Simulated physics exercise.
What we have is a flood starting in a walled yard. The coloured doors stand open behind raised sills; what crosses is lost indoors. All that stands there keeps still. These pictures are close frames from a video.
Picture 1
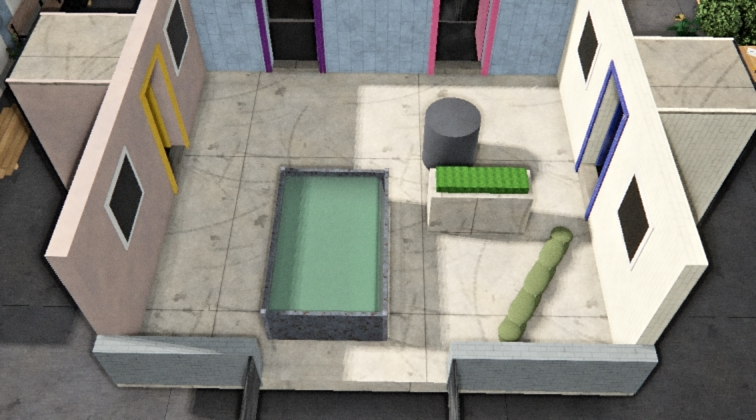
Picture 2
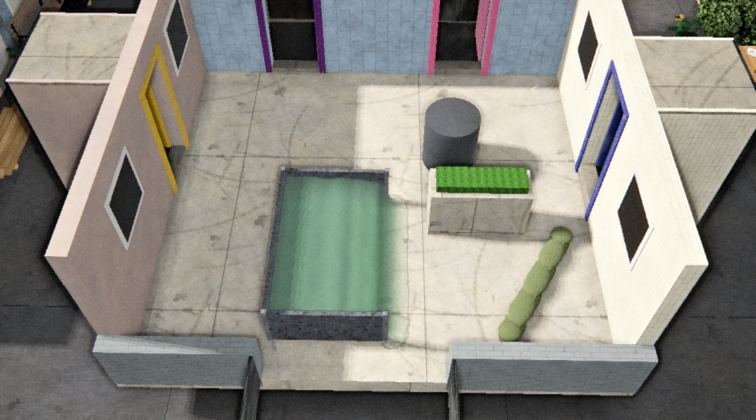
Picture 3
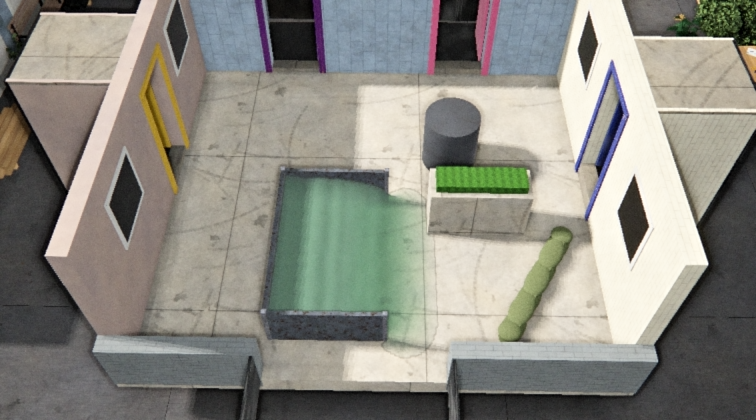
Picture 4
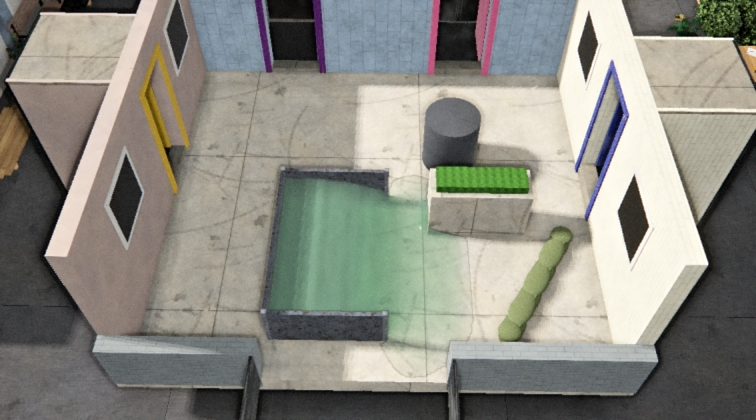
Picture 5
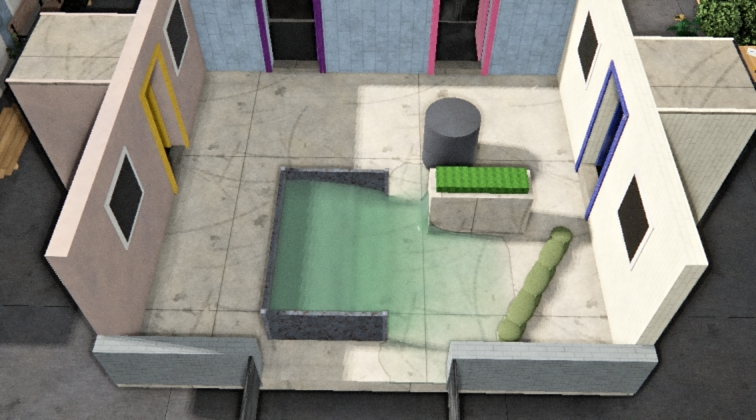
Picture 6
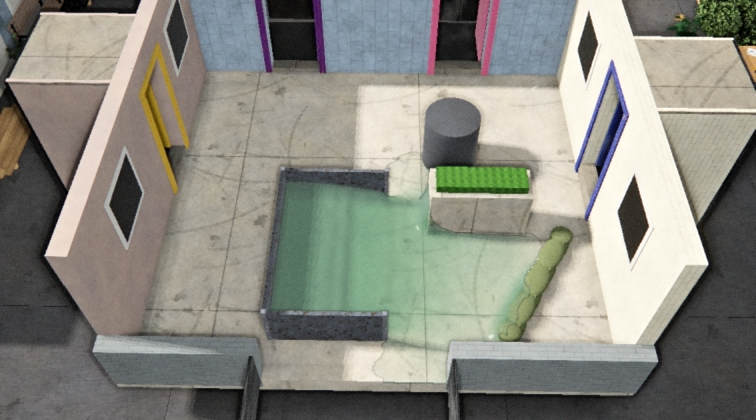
In a walled yard, green water pours rightward from an open-sided tank and reaches a hedge.
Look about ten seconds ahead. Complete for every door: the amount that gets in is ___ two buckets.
Purple door: At most; pink door: At most; blue door: At most; yellow door: At most.
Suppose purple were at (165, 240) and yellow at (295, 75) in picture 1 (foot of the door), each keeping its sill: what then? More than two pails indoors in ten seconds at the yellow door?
Result - yellow: Remains below the limit.
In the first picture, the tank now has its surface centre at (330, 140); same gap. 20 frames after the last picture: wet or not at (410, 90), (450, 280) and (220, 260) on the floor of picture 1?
Readings in order: Flood; flood; no flood.
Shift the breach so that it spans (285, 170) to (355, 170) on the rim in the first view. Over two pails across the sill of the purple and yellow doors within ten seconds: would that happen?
Lab note - purple door: Breaks the limit; yellow door: Remains within bounds.
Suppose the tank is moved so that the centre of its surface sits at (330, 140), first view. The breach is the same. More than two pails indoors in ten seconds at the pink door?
My take is that the pink door crosses the line.
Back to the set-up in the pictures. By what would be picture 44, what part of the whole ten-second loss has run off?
Close to 65 out of every hundred.
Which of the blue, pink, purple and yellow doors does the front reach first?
The blue one, I reckon.
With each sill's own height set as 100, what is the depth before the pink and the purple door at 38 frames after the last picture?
In order: Roughly 90 % and 70 %.
A moment on, water covers 30 % of the floor; the purple door not reached, the pink door not reached, the blue door wet at the sill, nothing in, the yellow door not reached.
Next, water covers 40 % of the floor; the purple door not reached, the pink door not reached, the blue door wet at the sill, nothing in, the yellow door not reached.
Then, water covers 50 % of the floor; the purple door wet at the sill, nothing in, the pink door wet at the sill, nothing in, the blue door wet at the sill, nothing in, the yellow door not reached.
Later, water covers 70 % of the floor; the purple door wet at the sill, nothing in, the pink door wet at the sill, nothing in, the blue door wet at the sill, nothing in, the yellow door not reached.
In the end, water covers 90 % of the floor; the purple door wet at the sill, nothing in, the pink door wet at the sill, nothing in, the blue door wet at the sill, nothing in, the yellow door wet at the sill, nothing in.
